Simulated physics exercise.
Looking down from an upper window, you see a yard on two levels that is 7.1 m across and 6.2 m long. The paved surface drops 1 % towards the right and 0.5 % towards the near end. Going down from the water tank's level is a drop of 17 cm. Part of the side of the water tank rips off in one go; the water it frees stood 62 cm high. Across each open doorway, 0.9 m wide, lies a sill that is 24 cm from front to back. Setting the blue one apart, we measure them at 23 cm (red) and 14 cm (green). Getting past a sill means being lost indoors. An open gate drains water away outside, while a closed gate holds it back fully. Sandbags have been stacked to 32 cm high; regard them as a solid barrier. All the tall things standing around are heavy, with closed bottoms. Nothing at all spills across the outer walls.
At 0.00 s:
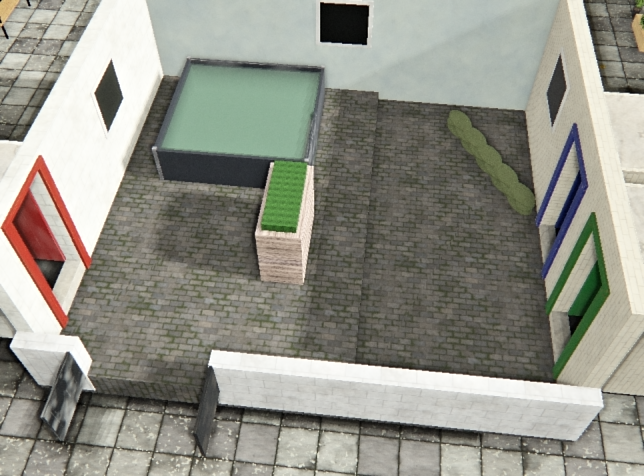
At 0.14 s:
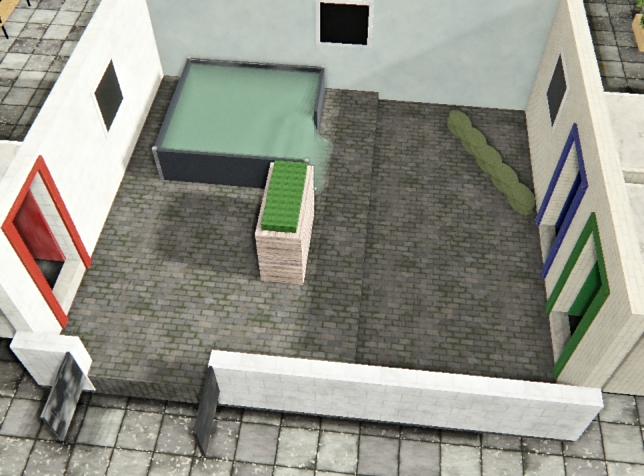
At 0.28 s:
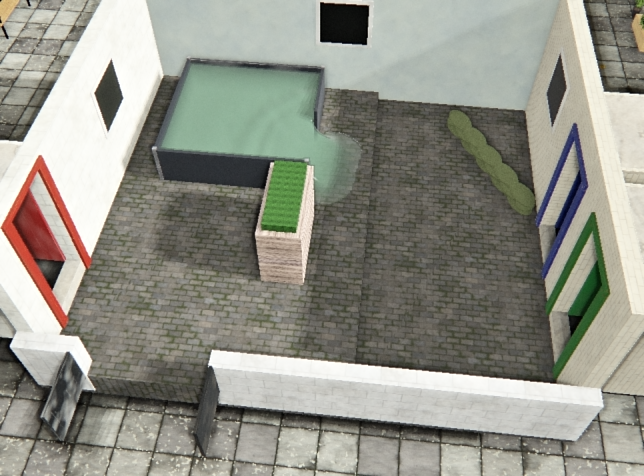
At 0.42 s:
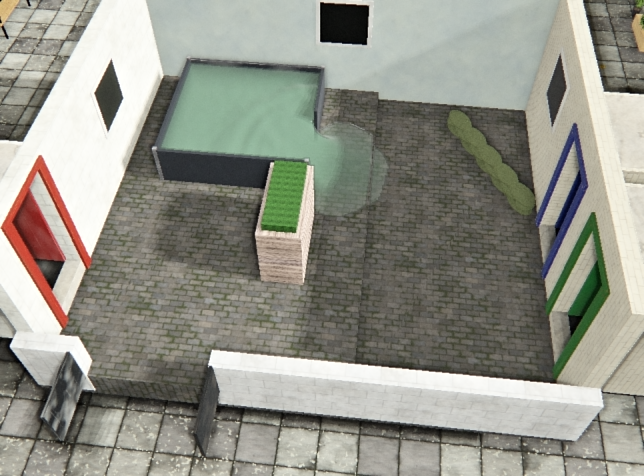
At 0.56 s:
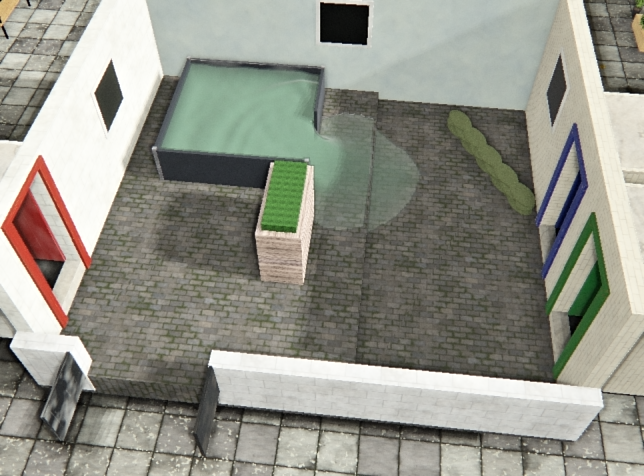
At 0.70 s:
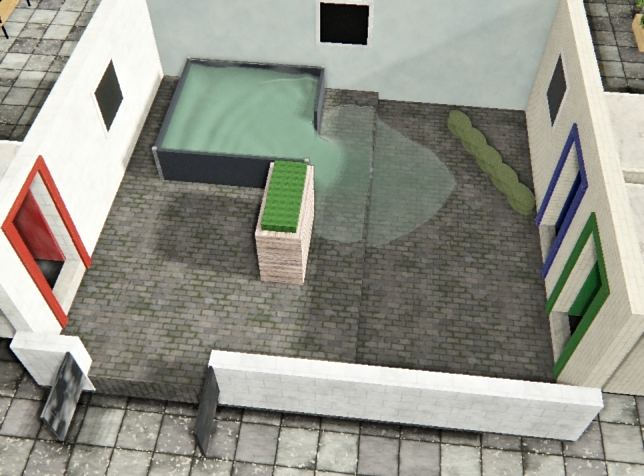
Green water poured out through the right side of a dark-edged tank in a walled yard, passed behind a grass-topped block, and fanned out across the paving to the right, reaching near a low hedge.
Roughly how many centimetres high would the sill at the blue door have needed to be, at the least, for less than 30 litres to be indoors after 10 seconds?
At least 26 cm or so.
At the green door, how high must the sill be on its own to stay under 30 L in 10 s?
At the green door it takes roughly 16 centimetres.
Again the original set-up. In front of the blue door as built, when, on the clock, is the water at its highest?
About 7.5 seconds.
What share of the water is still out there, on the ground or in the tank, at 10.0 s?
Around 82 in a hundred parts remain.
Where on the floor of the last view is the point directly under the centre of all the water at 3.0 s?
Approximately (331, 170).
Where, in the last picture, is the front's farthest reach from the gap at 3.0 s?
The farthest wet point is roughly at (556, 414) in the last view.
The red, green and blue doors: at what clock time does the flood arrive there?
On the clock: Red not in the 10 s, green at 2.2 s, blue at 1.4 s.
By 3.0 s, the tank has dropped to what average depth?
Some 33 cm.
After 1.4 s water covers 30 % of the floor, deepest (40 cm) near (313, 178); it has not reached the blue door.
After 3.0 s water covers 45 % of the floor, deepest (38 cm) near (556, 414); 15 cm at the blue door, 163 litres in over its 8 cm sill.
After 10.0 s water covers 55 % of the floor, deepest (20 cm) near (540, 273); 16 cm at the blue door, 567 litres in over its 8 cm sill.
At the blue door as built, the water arrived by 1.5 s and peaked near 19 cm at 7.4 s.
With a sill of 21 cm, 81 litres would have come in within the 10 s; with 28 cm, 17 litres. So under 30 litres takes about 26 cm.
